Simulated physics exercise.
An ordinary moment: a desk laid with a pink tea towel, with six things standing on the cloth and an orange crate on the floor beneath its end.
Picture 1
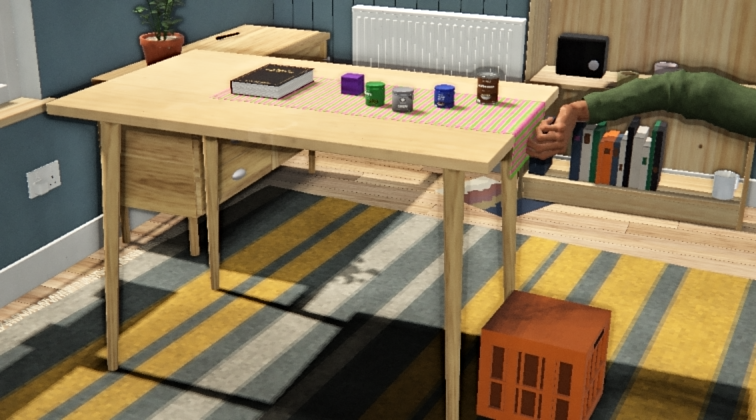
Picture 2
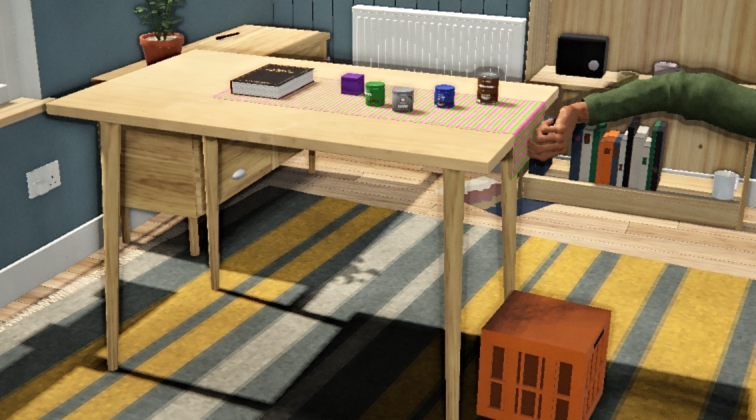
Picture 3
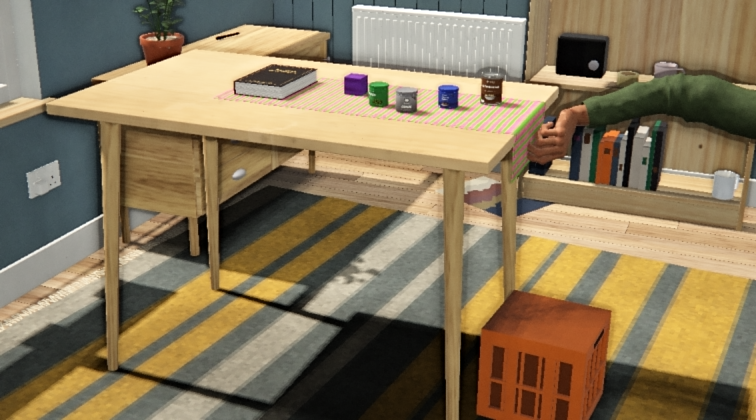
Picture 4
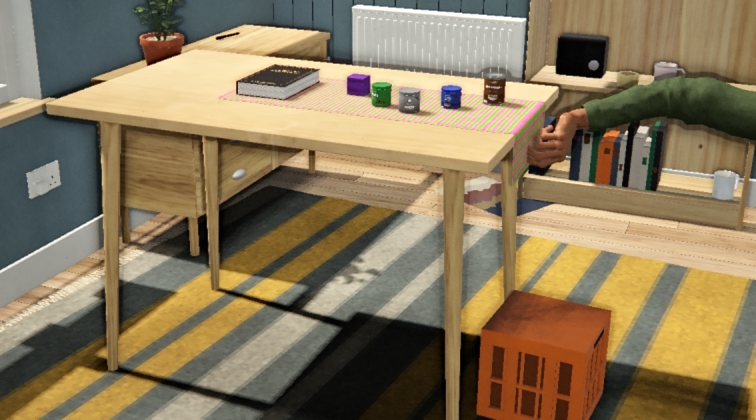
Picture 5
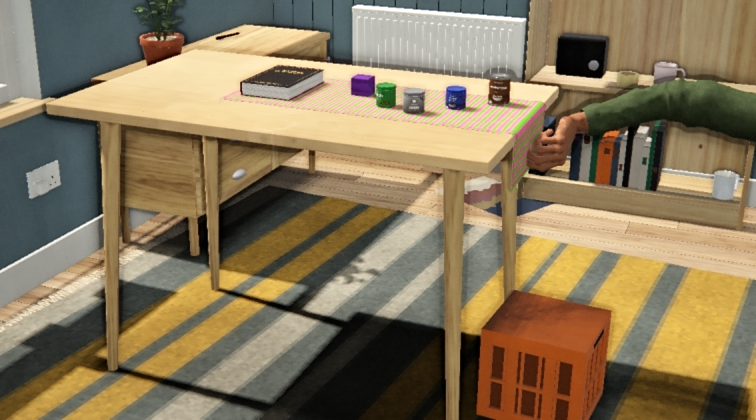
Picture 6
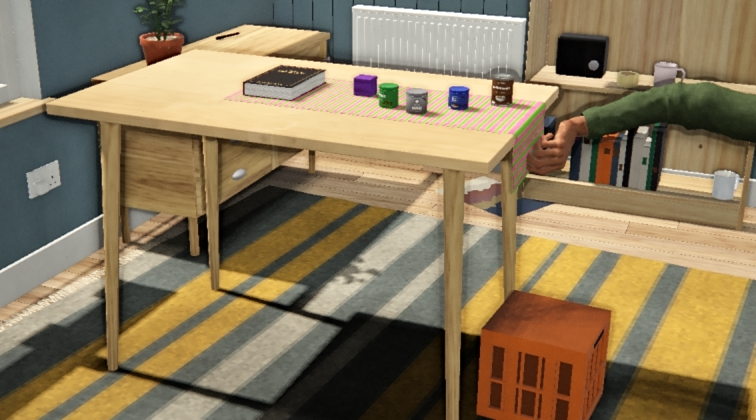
A pink cloth slid slowly to the right across the wooden desk, carrying a black book, a purple cube and four small containers with it, while a green-sleeved arm held its hand at the desk's end.
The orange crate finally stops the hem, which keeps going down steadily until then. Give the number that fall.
The number is four.
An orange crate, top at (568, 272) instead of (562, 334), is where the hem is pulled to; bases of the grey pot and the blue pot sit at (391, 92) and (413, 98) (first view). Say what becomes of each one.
The grey pot stays put, the blue pot stays put.
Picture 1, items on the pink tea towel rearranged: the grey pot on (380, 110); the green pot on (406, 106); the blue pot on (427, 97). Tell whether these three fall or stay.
So, the grey pot ends up down, the green pot ends up down, the blue pot ends up down.
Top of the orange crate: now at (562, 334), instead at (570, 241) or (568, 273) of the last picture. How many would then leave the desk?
In that event, 1 and 2.
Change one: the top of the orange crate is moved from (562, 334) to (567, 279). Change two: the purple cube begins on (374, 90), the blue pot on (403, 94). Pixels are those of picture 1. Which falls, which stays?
Note: Purple cube kept on top; blue pot kept on top.
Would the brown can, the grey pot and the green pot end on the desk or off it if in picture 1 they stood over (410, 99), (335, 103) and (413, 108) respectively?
The brown can tumbles off, the grey pot stays on, the green pot is carried off.
Early on, hem near (525, 232); brown can gone.
Midway, hem near (524, 288); brown can, blue pot and grey pot gone.
Finally, hem on the crate; brown can, blue pot, grey pot and green pot gone. It carries off four.
